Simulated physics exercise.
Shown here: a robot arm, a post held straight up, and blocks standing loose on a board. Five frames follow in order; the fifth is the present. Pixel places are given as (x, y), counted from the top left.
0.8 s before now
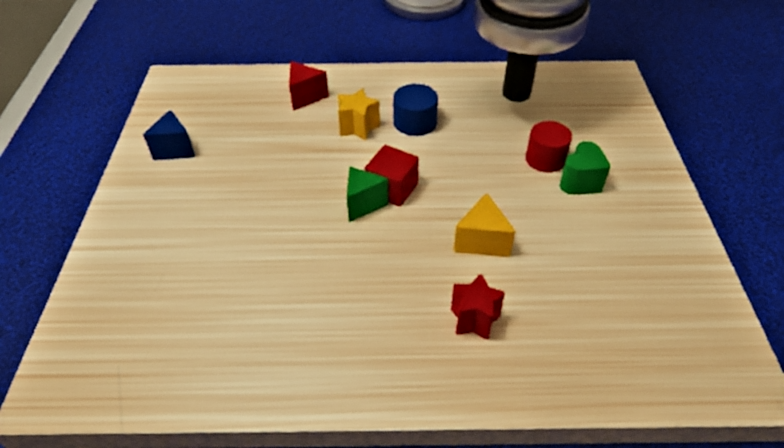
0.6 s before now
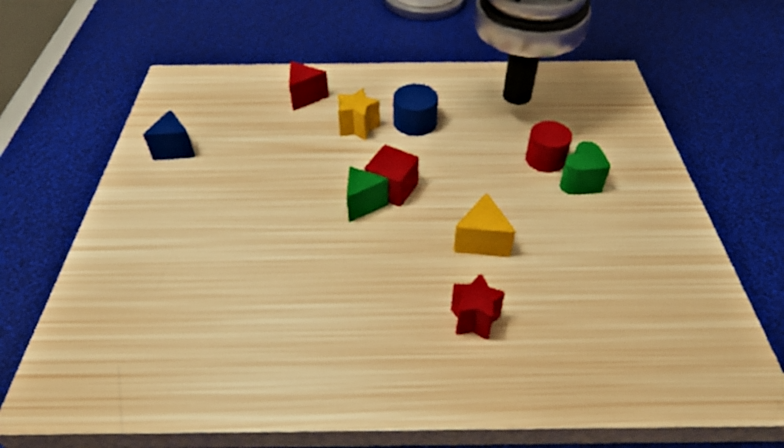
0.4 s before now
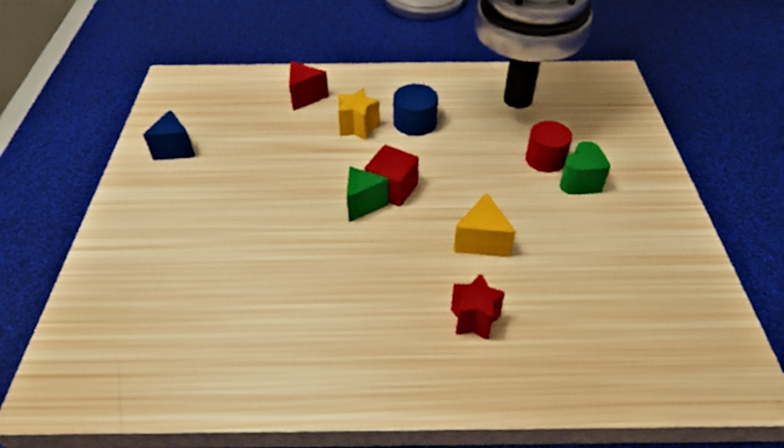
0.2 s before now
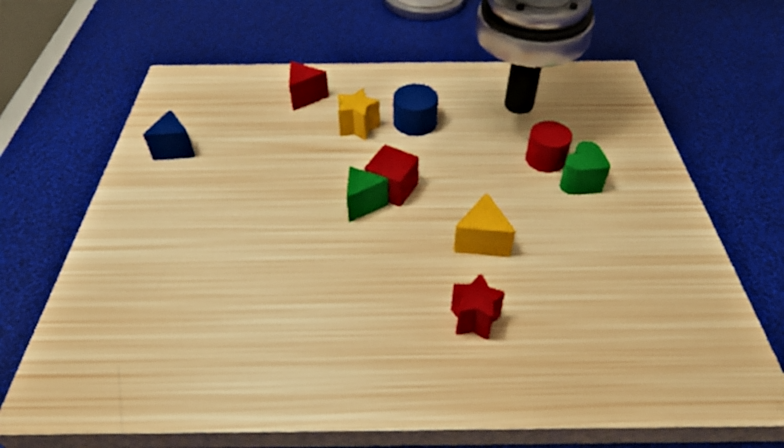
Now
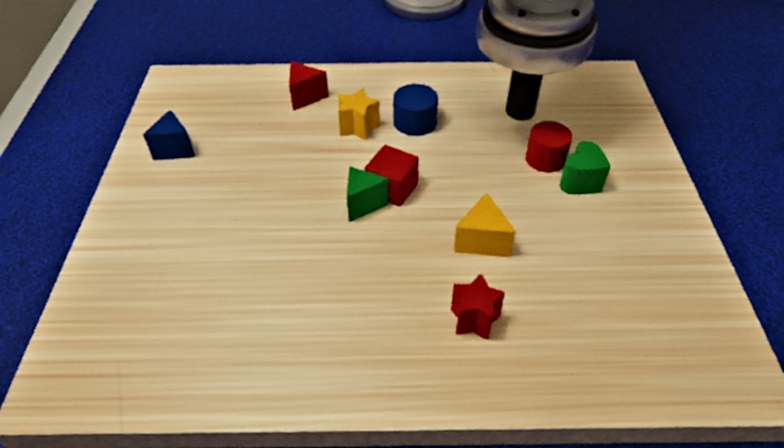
A robot arm's black post moves slightly down the board while the colored blocks stay still.
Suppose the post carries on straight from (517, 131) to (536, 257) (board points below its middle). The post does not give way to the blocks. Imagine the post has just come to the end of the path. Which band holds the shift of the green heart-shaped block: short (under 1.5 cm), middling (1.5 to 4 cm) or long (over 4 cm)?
Middling, 1.5 to 4 cm.
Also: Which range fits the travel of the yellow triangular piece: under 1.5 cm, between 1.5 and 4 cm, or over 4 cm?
Under 1.5 cm.
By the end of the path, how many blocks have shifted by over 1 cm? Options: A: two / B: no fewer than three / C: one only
(A)
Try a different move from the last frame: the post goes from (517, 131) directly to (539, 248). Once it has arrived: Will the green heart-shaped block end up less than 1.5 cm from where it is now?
It seems not.
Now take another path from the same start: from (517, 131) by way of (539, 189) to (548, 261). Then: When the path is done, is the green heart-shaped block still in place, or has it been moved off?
Moved.
The first path, step by step. One third of the way, post (527, 150); red round block (566, 151); green heart-shaped block (603, 162).
Two thirds of the way, post (534, 191); red round block (569, 163); green heart-shaped block (610, 164), turned 20° anticlockwise.
At the end, post (541, 238); yellow triangular piece unmoved; red round block (569, 163); green heart-shaped block (610, 164), turned 20° anticlockwise.
